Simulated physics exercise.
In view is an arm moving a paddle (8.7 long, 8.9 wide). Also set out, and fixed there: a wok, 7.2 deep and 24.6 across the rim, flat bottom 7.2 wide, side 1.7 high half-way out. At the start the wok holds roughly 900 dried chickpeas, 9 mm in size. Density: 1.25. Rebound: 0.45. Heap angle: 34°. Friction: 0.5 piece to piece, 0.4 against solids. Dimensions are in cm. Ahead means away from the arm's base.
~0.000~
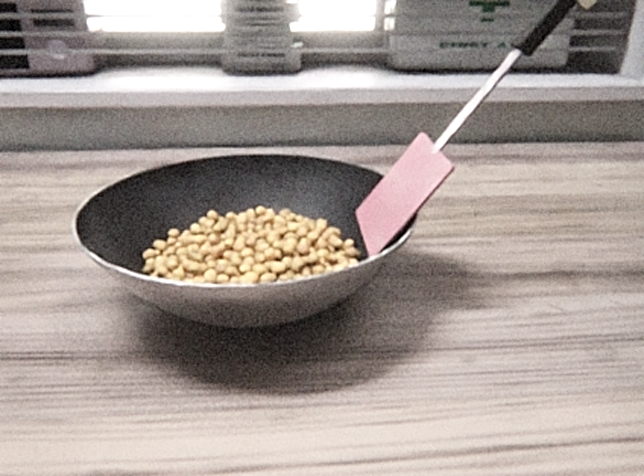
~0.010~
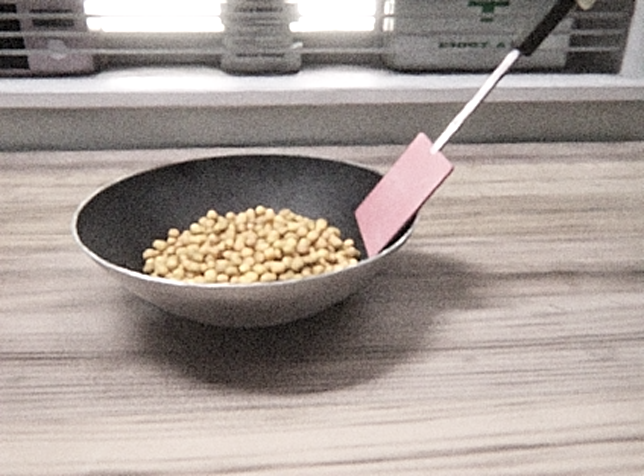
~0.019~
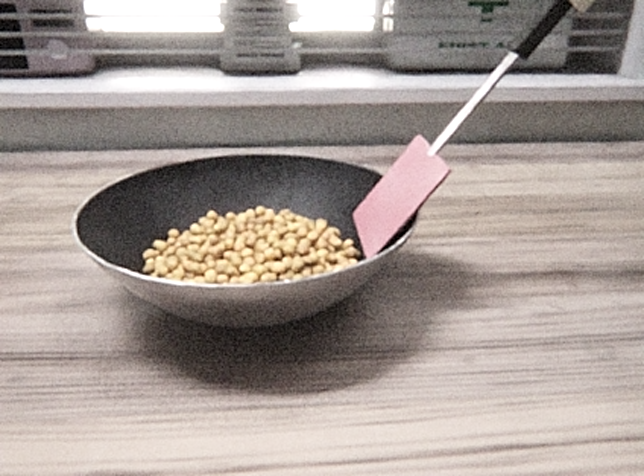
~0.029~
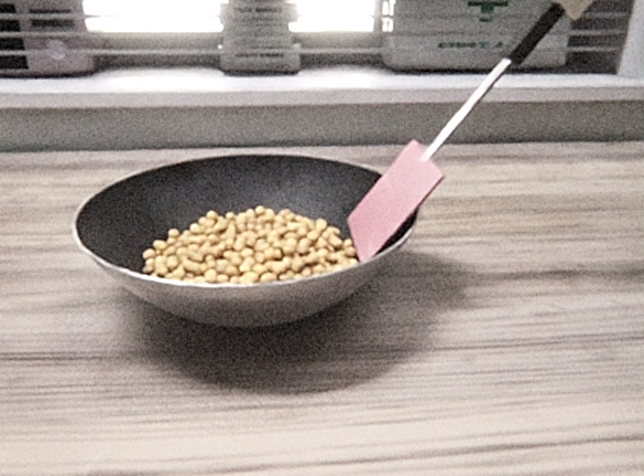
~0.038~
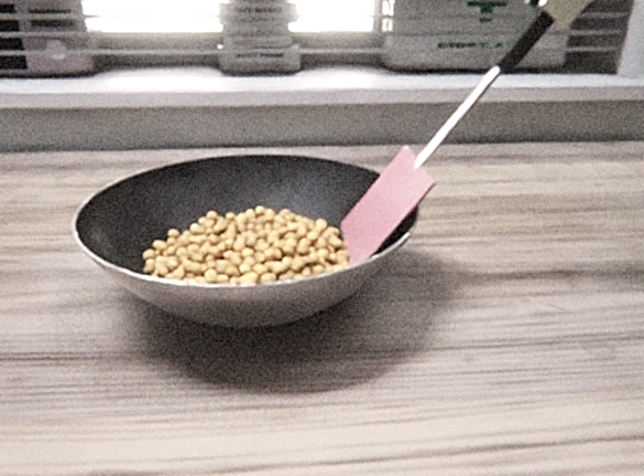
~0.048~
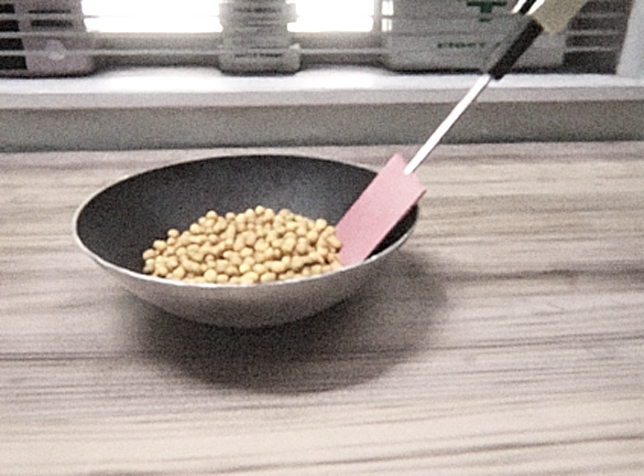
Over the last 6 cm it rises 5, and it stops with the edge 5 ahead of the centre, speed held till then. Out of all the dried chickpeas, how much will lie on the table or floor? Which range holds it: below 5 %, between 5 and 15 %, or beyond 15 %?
The range between 5 and 15 %.
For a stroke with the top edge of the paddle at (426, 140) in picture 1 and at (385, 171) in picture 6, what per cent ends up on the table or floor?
25 %.
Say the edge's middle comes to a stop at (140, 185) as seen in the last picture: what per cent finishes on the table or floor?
25 %, roughly.
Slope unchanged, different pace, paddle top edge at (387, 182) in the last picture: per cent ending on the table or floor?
Some 25 per cent.
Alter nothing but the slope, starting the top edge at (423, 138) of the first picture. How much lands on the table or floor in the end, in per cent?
About 10%.
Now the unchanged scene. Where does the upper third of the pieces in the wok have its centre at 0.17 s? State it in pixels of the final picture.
It is centred at roughly (203, 230).
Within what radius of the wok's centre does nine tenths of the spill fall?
Around 35 centimetres from the centre.
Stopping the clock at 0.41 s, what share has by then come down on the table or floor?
Close to 4 per cent of the load.
After 0.11 s, sloping 53°, highest piece 7 above the table; 900 in the wok.
After 0.17 s, sloping 53°, highest piece 8 above the table; 900 in the wok.
After 0.41 s, sloping 53°, highest piece 8 above the table; 833 in the wok, 37 on the table or floor, 30 on the blade or in flight.
After 1.46 s, sloping 53°, highest piece 8 above the table; 831 in the wok, 69 on the table or floor.
At rest, 831 in the wok, 69 on the table or floor. That is 8 % on the table or floor.
